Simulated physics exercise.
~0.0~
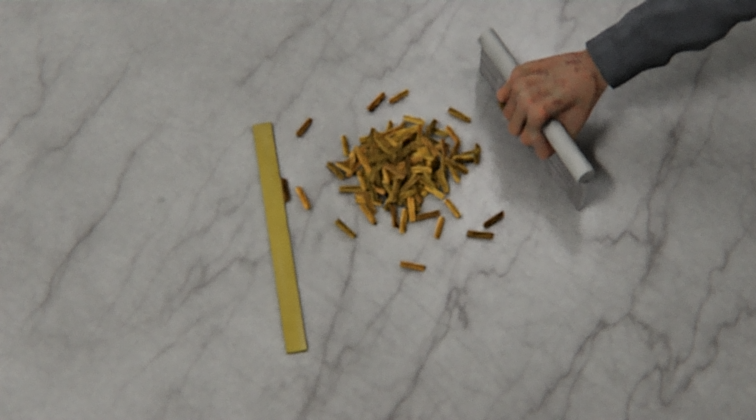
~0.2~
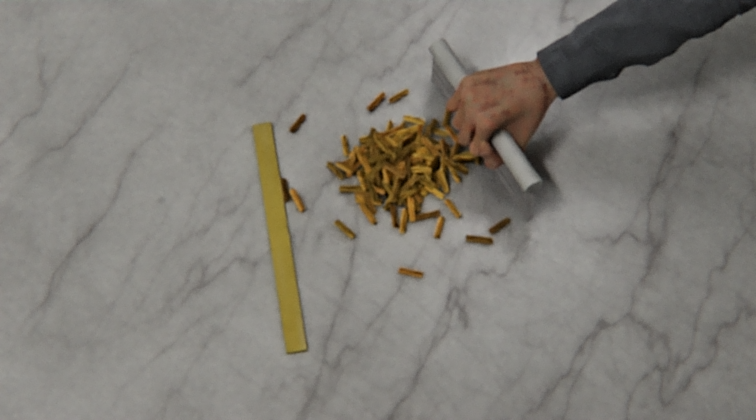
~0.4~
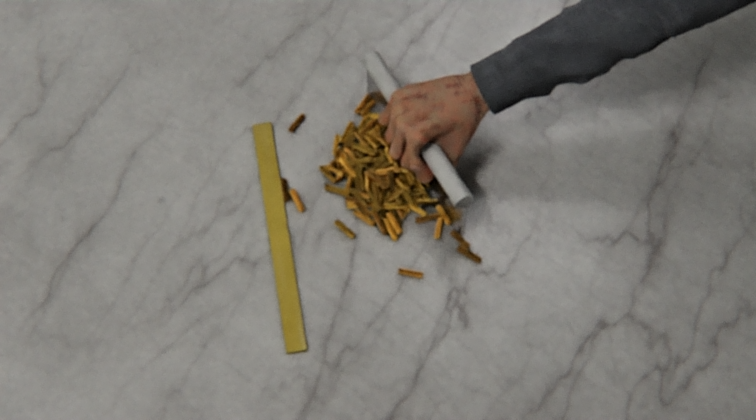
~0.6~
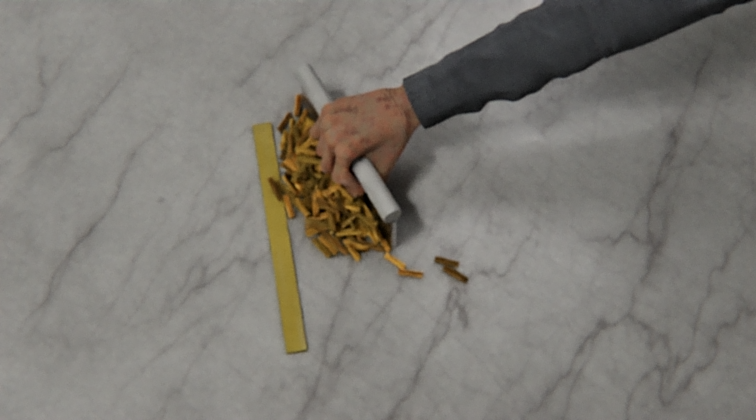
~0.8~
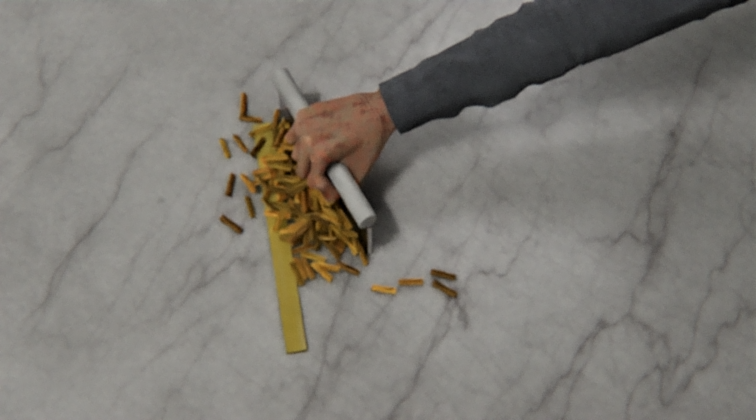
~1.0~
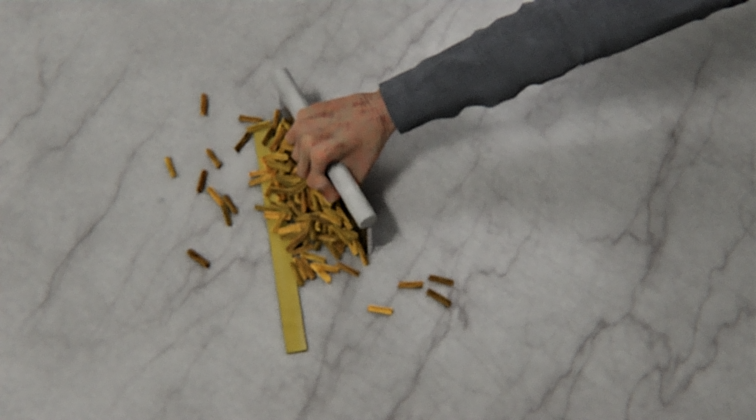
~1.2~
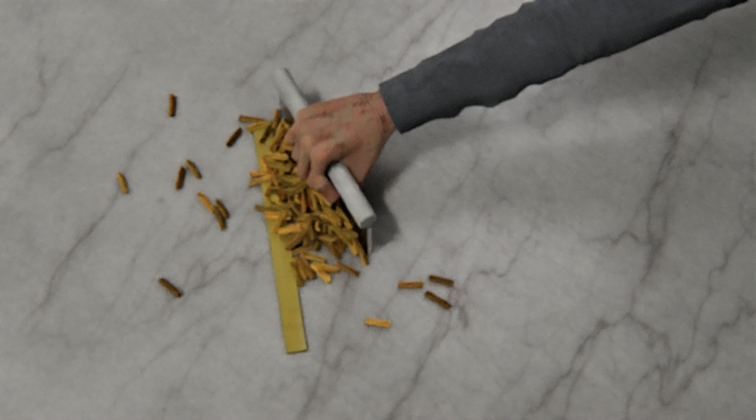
On a marble surface, a hand scrapes dry pasta left onto a yellow strip, scattering some beyond.
